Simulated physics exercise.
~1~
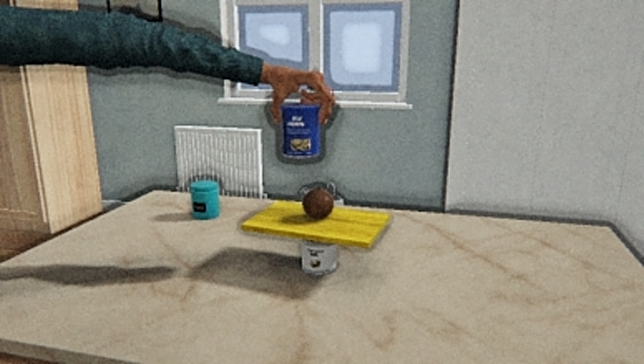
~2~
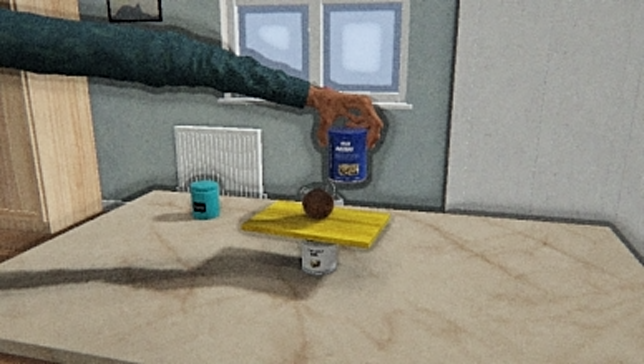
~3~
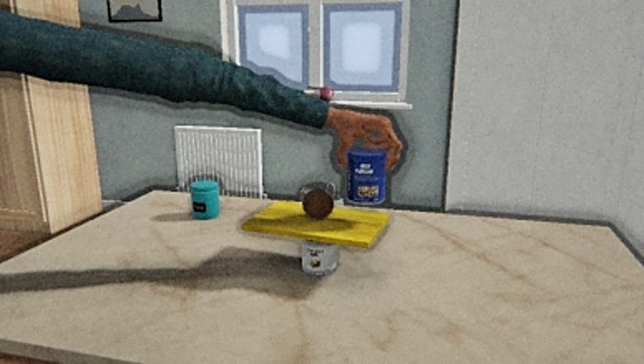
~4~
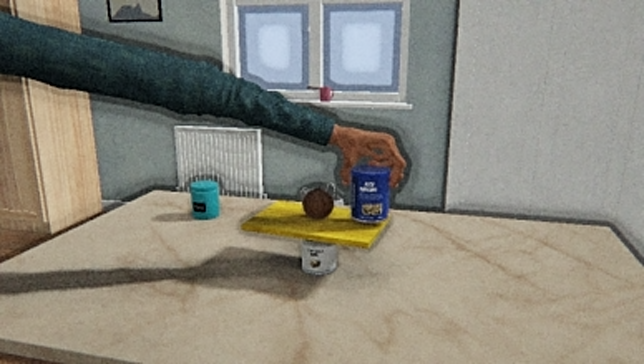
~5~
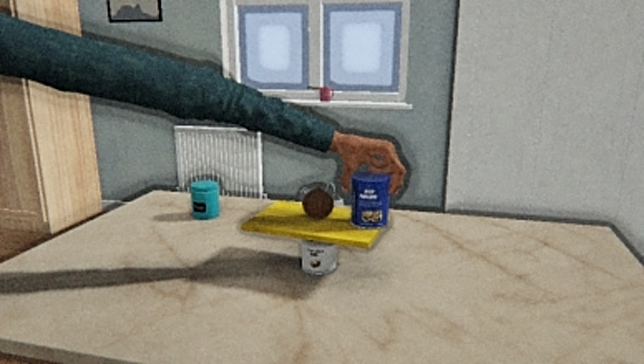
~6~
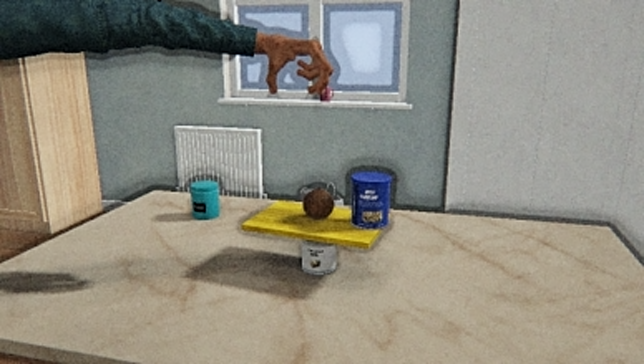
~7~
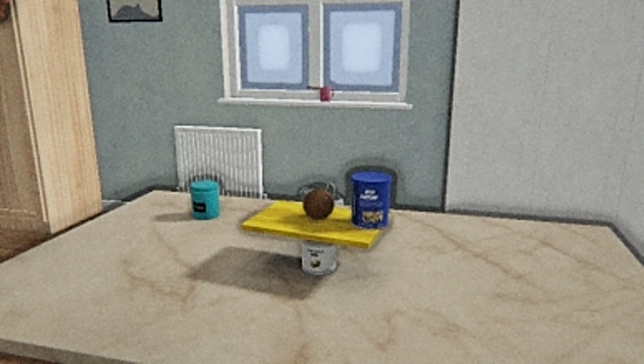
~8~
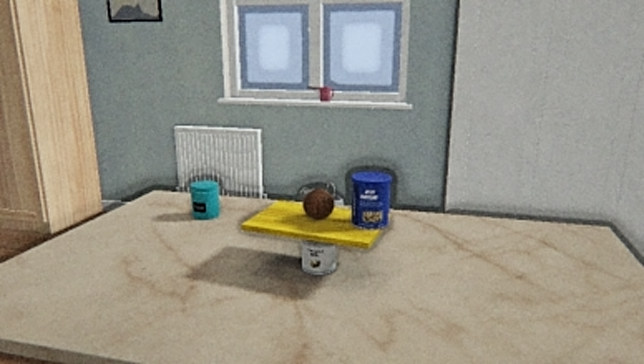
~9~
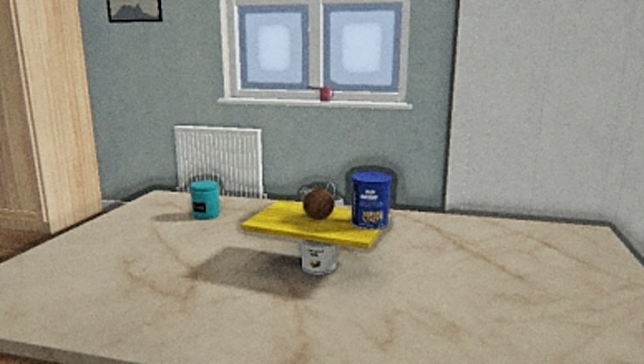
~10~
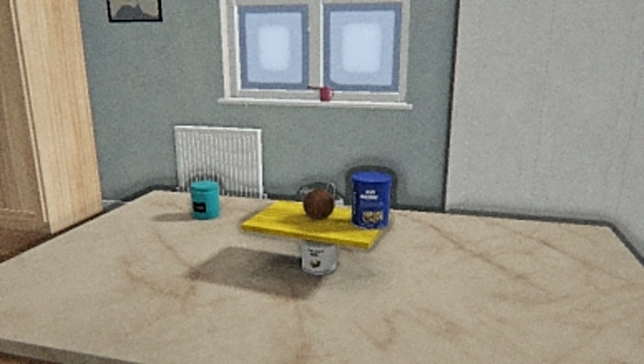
On a marble table, a hand sets a blue pot on a balanced yellow board, which stays steady.
